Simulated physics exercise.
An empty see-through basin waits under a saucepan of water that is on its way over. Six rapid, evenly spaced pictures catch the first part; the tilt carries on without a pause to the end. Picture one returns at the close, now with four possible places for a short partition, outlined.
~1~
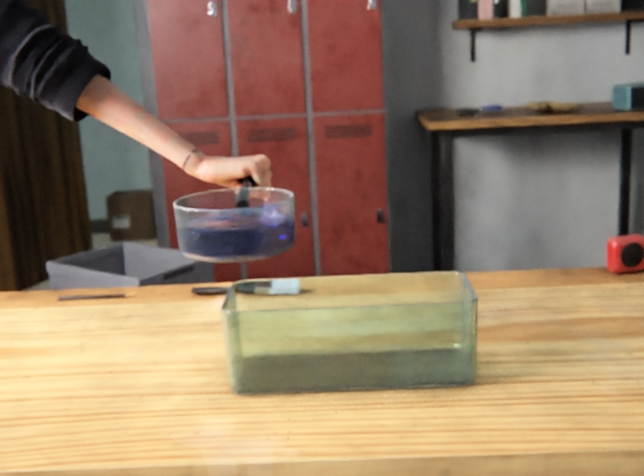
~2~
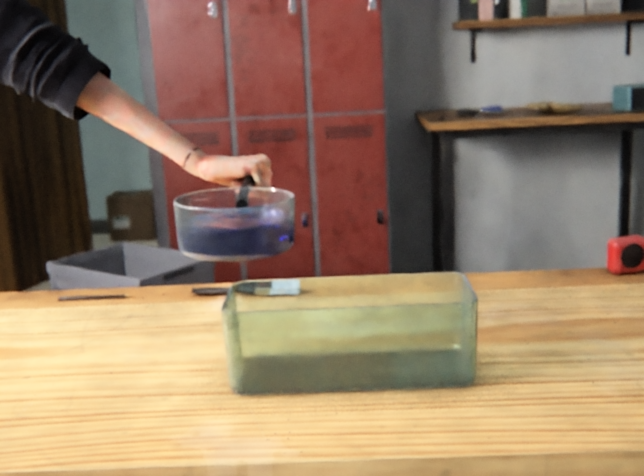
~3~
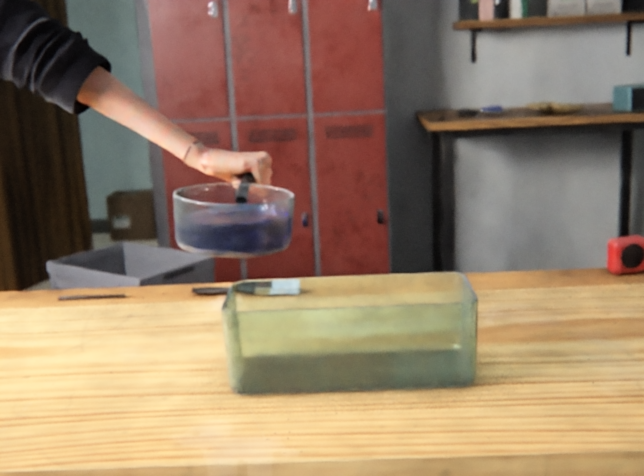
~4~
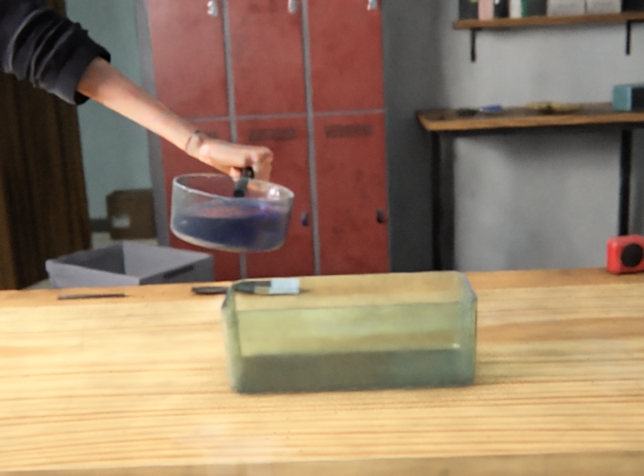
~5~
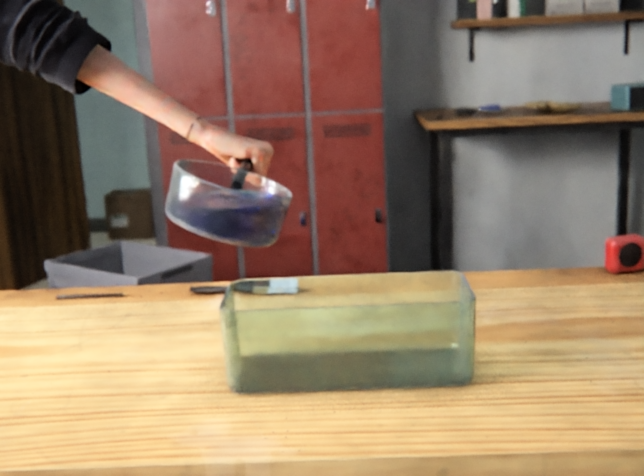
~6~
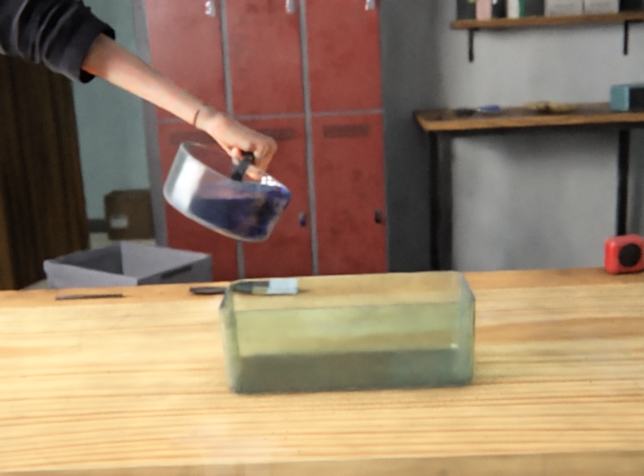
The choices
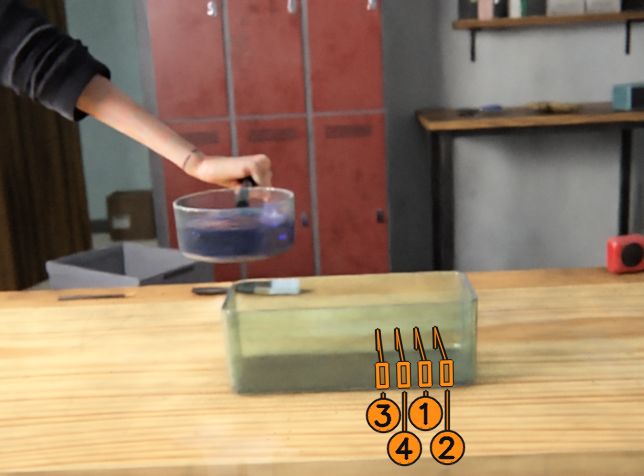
At a wooden workbench in front of red lockers, a hand held a clear saucepan of bluish-purple liquid level above a see-through basin, then gradually tilted it to the right.
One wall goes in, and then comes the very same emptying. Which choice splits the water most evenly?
3 works best here.
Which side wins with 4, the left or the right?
The left side.
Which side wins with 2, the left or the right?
More ends on the left.
On the marked copy, 1 at (425, 391); 2 at (447, 391); 3 at (383, 393); 4 at (404, 392).
If 1 is chosen, about 86 % ends left of the wall and 13 % right of it.
If 2 is chosen, about 83 % ends left of the wall and 16 % right of it.
If 3 is chosen, about 47 % ends left of the wall and 52 % right of it.
If 4 is chosen, about 83 % ends left of the wall and 16 % right of it.
